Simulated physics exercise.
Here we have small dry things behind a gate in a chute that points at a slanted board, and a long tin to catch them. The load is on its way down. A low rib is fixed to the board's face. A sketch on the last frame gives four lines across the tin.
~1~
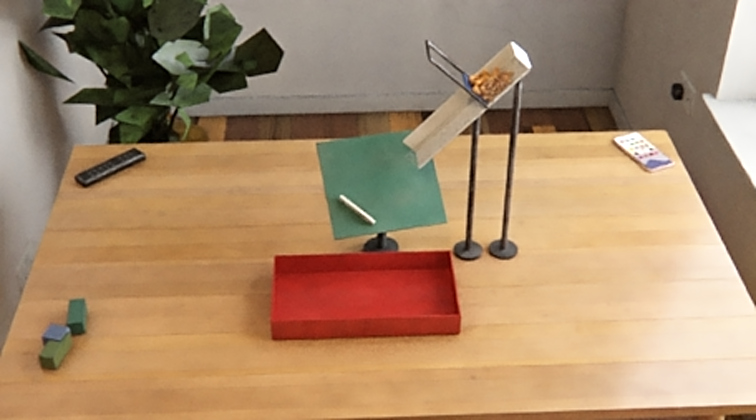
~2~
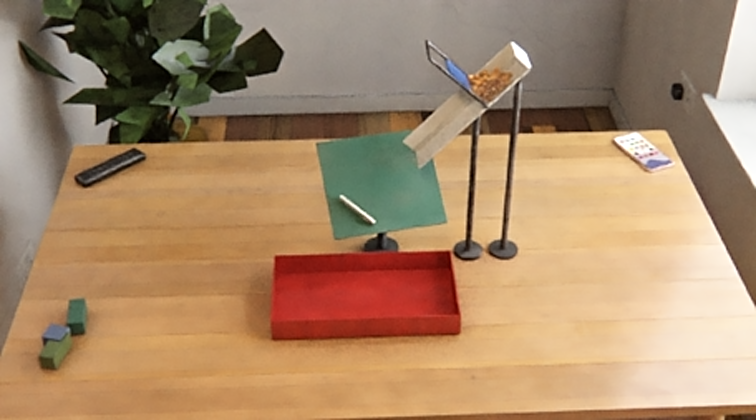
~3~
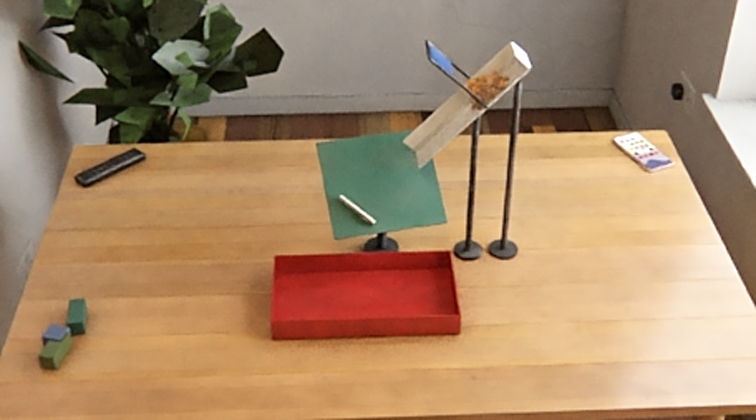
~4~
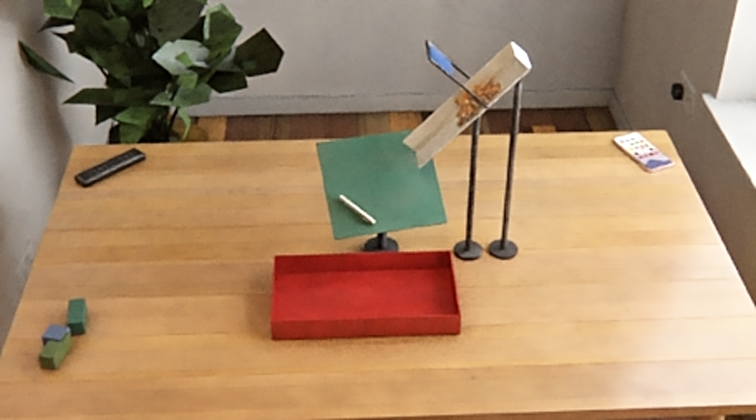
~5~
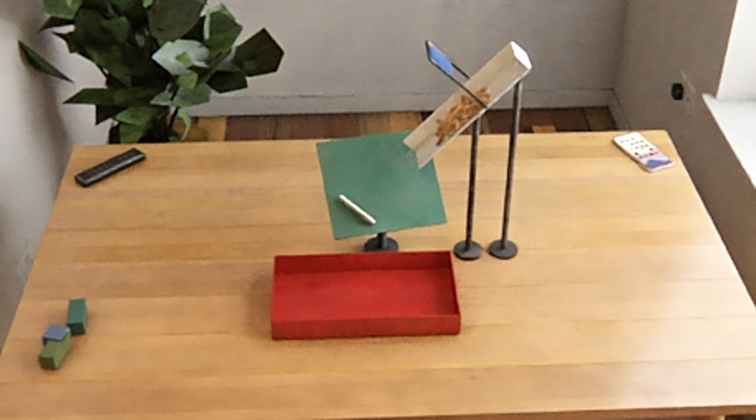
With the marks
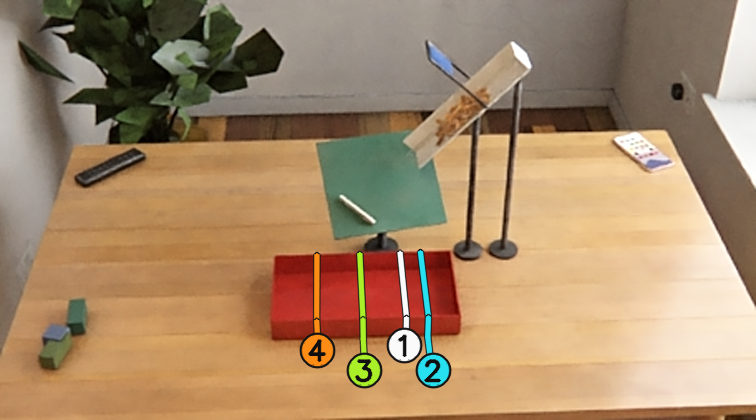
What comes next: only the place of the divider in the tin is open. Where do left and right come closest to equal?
1 is best.
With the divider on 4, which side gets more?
The right side.
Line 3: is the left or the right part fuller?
More lands on the right.
On the marked copy, line 1 crosses the front rim at (406, 317); line 2 crosses the front rim at (428, 316); line 3 crosses the front rim at (362, 318); line 4 crosses the front rim at (316, 320).
If 1 is chosen, of what is caught, roughly two thirds on the left of the divider, roughly a third on the right.
If 2 is chosen, of what is caught, almost all on the left of the divider, just a few on the right.
If 3 is chosen, of what is caught, about a tenth on the left of the divider, the larger part on the right.
If 4 is chosen, of what is caught, just a few on the left of the divider, almost all on the right.
